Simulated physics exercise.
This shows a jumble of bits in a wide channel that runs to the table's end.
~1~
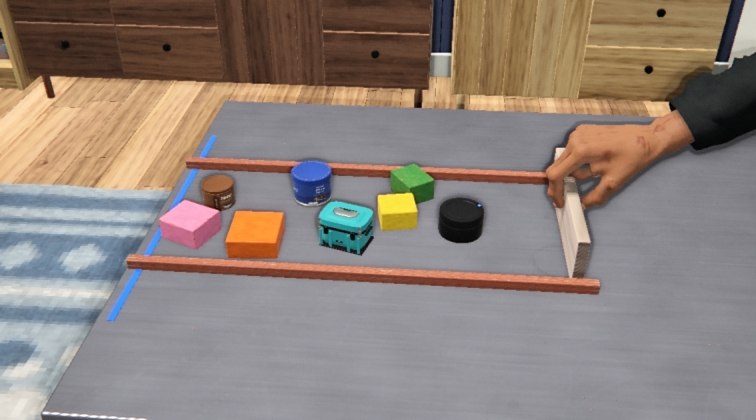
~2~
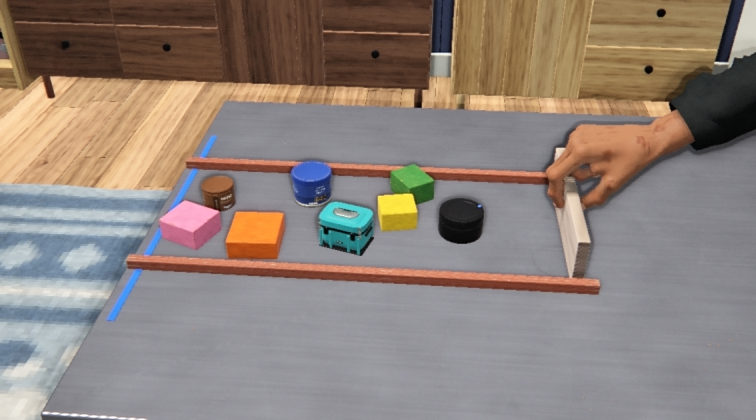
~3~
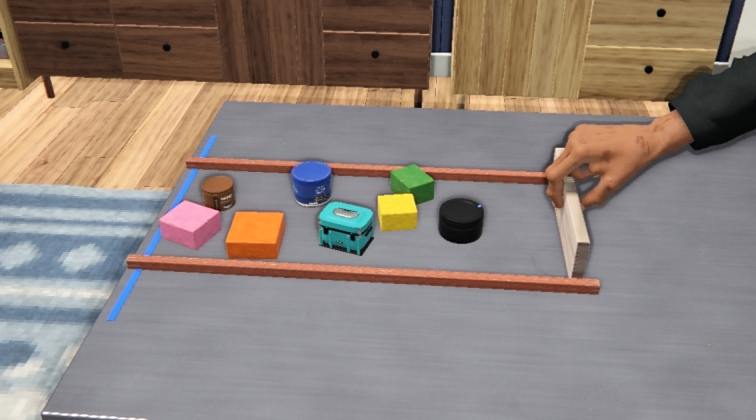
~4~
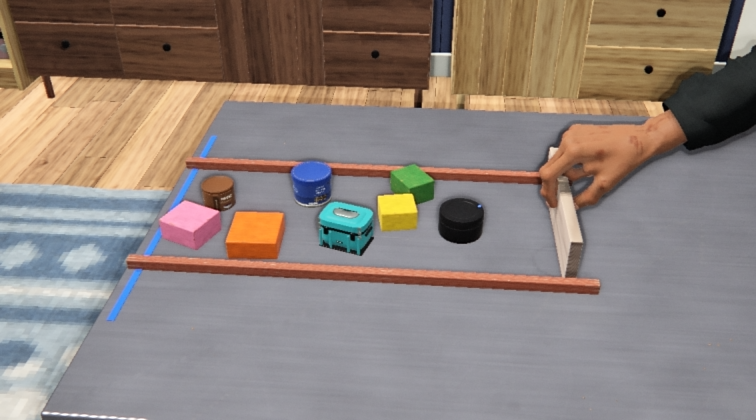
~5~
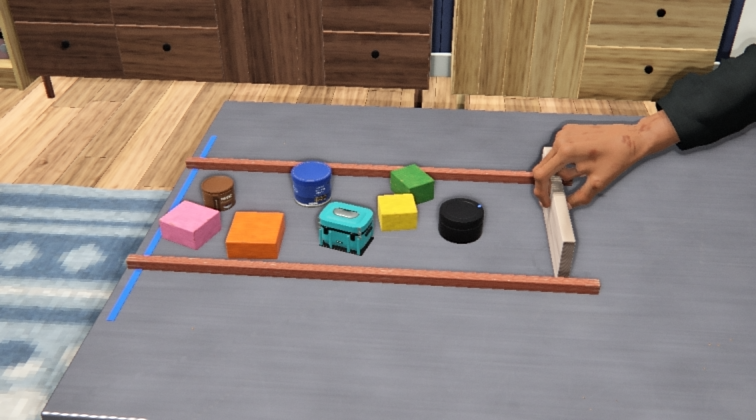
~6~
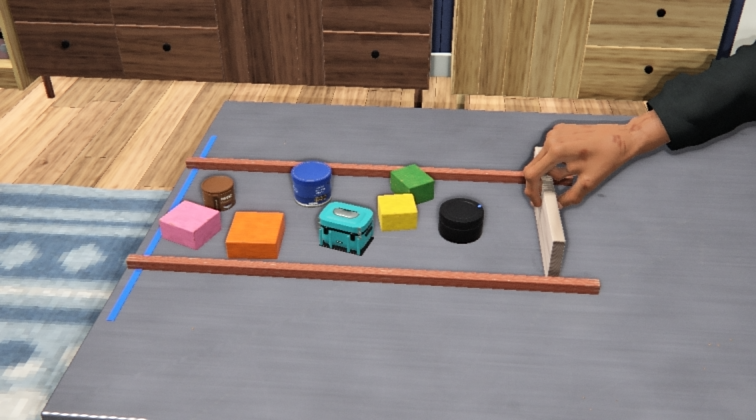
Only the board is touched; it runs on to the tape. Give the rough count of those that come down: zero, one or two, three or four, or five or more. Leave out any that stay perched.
The number that fall off is five or more.
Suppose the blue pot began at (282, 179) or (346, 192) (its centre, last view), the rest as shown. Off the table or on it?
In turn it goes over; comes down.
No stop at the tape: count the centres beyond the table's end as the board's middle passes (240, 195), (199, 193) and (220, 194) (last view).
Place by place, 1, 4 and 3.
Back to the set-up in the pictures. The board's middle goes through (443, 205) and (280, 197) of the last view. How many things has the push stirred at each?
At the one place 2, at the other 8.
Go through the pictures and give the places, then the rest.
In the first picture, pink block (191, 224); brown tub (219, 194); orange block (256, 235); board (569, 211); tape (172, 212).
In the second picture, brown tub (219, 194); black lid (461, 220).
In the third picture, orange block (256, 235); board (568, 211).
In the fourth picture, pink block (191, 225); green block (412, 185).
In the fifth picture, brown tub (219, 194); yellow block (397, 212).
In the sixth picture, pink block (191, 225); brown tub (219, 194); orange block (256, 235); board (546, 210); tape (172, 212).
Early on, none off yet; pink block at rest near (191, 225); brown tub at rest near (219, 194); orange block at rest near (256, 235).
Finally, the number that fall off is five or more; lost, black lid, green block, yellow block, turquoise case, blue pot, orange block, brown tub and pink block.
